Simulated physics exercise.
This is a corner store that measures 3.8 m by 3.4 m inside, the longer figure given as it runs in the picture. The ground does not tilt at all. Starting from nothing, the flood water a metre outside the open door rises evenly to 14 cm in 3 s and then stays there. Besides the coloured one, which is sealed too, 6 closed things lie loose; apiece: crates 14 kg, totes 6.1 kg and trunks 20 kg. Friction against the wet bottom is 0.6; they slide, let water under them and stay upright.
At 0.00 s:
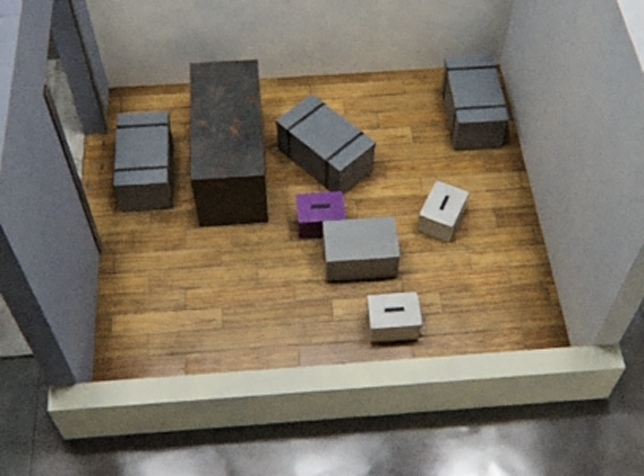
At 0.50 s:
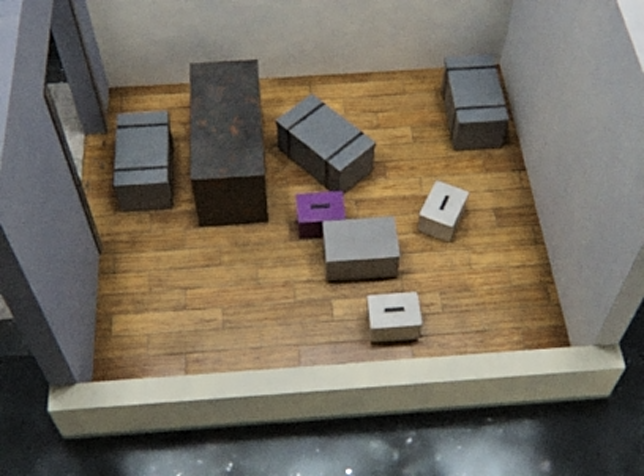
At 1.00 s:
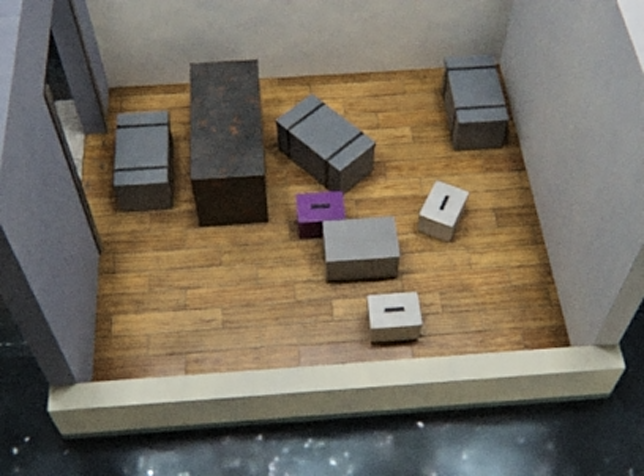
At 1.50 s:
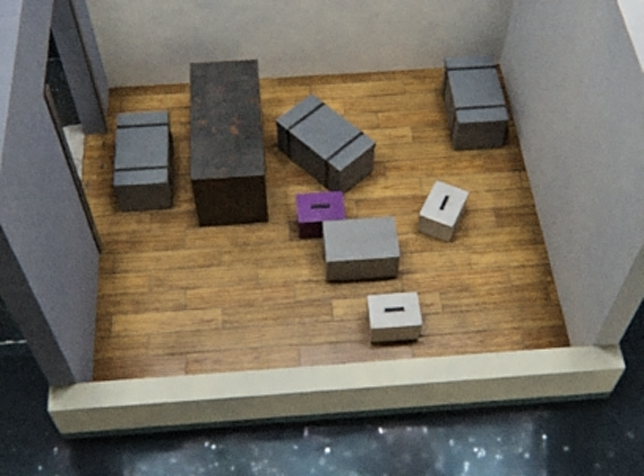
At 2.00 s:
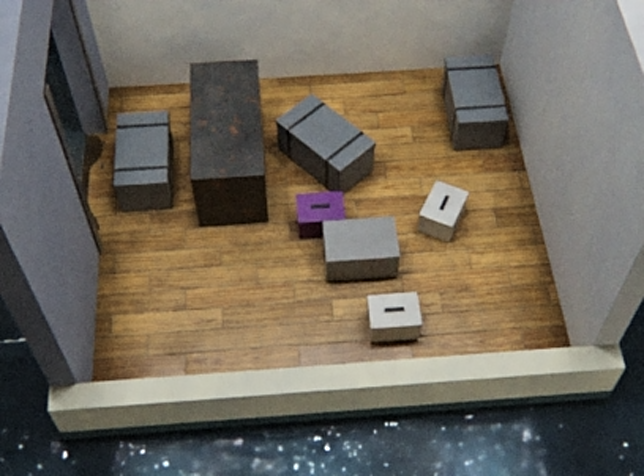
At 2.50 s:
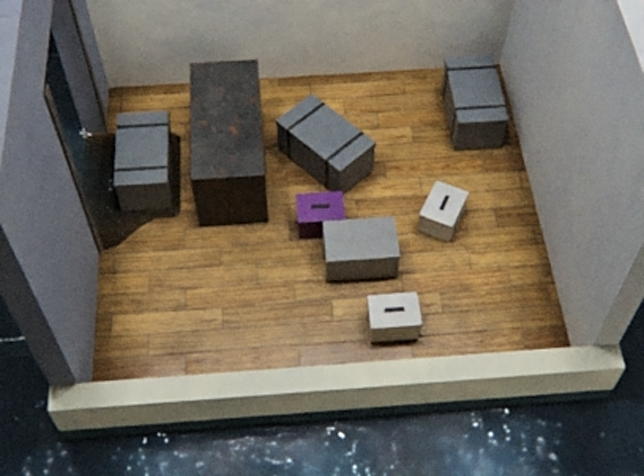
Dark, glinting water spreads across the grey ground outside a small wood-floored store, seen from a fixed, high view over its low front wall. Inside, three banded grey trunks stand toward the back around a long dark block, with a purple tote near the middle beside a plain grey block and two pale totes. Water then creeps through the left wall's opening around the leftmost trunk, while every object stays still.
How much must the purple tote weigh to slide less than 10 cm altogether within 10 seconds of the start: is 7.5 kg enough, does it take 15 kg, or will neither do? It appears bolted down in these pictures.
It stays in place with either.
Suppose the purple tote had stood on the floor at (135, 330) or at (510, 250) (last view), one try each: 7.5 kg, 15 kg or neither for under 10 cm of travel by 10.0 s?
At the first spot the heavier mass is required, at the second the lesser mass is plenty.
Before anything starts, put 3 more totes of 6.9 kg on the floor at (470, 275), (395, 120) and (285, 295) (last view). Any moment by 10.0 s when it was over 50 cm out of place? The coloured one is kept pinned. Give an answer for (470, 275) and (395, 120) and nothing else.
In order: Within the mark, within the mark.
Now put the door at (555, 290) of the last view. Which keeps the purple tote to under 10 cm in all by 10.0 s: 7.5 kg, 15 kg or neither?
Then only the larger load is enough.
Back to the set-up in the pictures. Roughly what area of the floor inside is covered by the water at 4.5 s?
Somewhere about 4.5 m2, give or take.
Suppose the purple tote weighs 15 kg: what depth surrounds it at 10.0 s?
Roughly 4 cm.
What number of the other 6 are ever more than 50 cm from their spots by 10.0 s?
0 in all.
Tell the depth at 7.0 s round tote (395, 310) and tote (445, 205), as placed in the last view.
First about 3 cm, second about 0 cm.
After 3.5 s the purple tote would be 0 cm from its start with 7.5 kg and 0 cm from its start with 15 kg; 0 cm of water round it then.
After 4.5 s the purple tote would be 0 cm from its start with 7.5 kg and 0 cm from its start with 15 kg; 1 cm of water round it then.
After 7.0 s the purple tote would be 0 cm from its start with 7.5 kg and 0 cm from its start with 15 kg; 2 cm of water round it then.
After 10.0 s the purple tote would be 0 cm from its start with 7.5 kg and 0 cm from its start with 15 kg; 4 cm of water round it then.
